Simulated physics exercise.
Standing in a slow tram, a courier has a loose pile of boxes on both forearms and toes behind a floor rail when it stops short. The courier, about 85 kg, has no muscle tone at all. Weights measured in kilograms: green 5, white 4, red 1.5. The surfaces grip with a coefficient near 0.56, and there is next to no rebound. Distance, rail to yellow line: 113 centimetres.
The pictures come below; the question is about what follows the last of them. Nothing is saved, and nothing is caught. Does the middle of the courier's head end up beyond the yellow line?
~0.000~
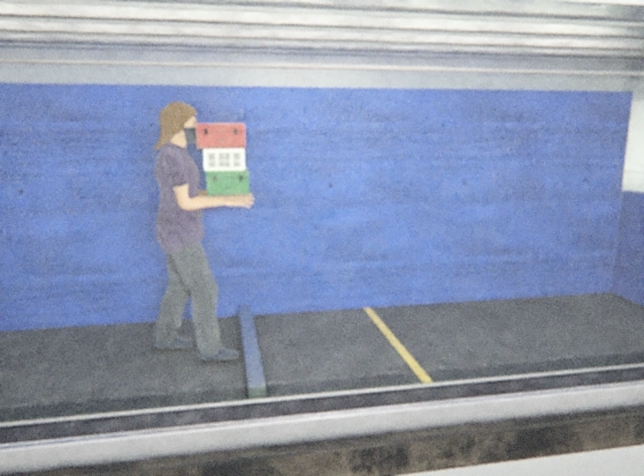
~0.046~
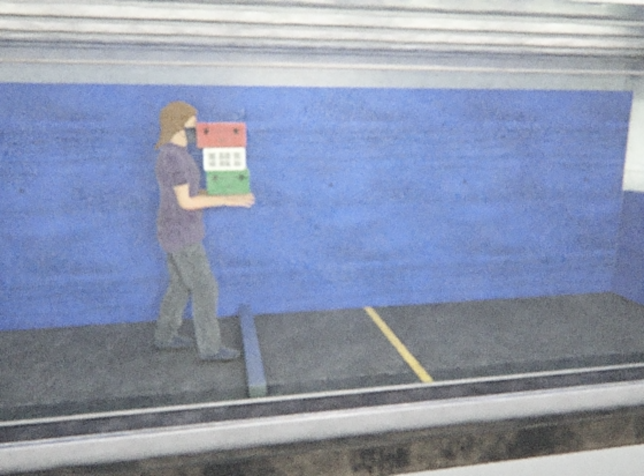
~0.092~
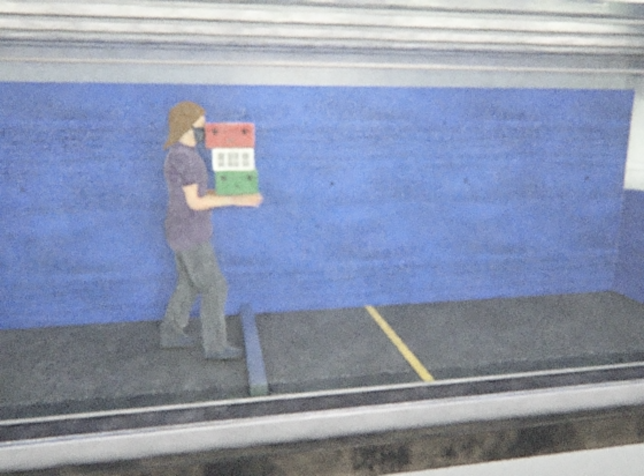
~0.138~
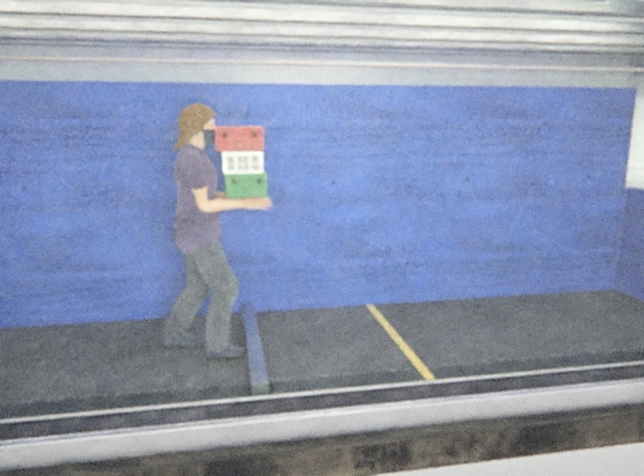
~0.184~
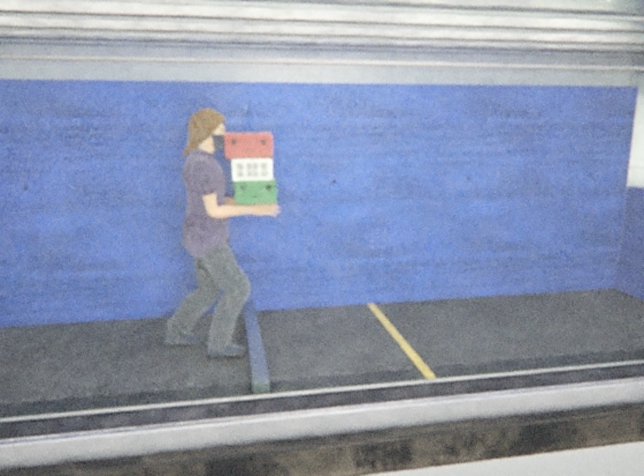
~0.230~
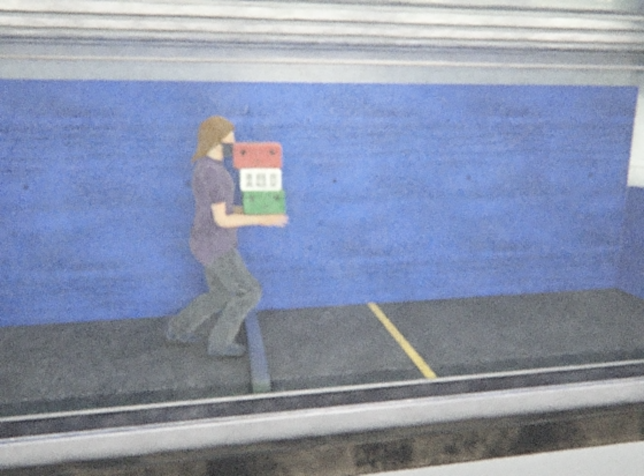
No.
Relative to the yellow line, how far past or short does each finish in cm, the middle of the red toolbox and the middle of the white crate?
Red toolbox past by 40 cm, white crate short by 20 cm.
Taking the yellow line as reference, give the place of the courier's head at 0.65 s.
Around 60 cm shy of the mark.
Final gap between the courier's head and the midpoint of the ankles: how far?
Some 90 cm apart.
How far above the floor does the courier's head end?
Roughly 15 cm.
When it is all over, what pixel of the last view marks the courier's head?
Close to (352, 343).
After 0.45 s the courier's head is 100 cm short of the yellow line, near (261, 204) in the last picture's view.
After 0.65 s the courier's head is 60 cm short of the yellow line, near (322, 269) in the last picture's view.
After 0.95 s the courier's head is 34 cm short of the yellow line, near (366, 336) in the last picture's view; the red toolbox 20 cm past the yellow line, tilted 125°.
Final state at 2.2 s, green toolbox stops short of the yellow line; white crate stops short of the yellow line; red toolbox crosses the yellow line; courier's head stops short of the yellow line.
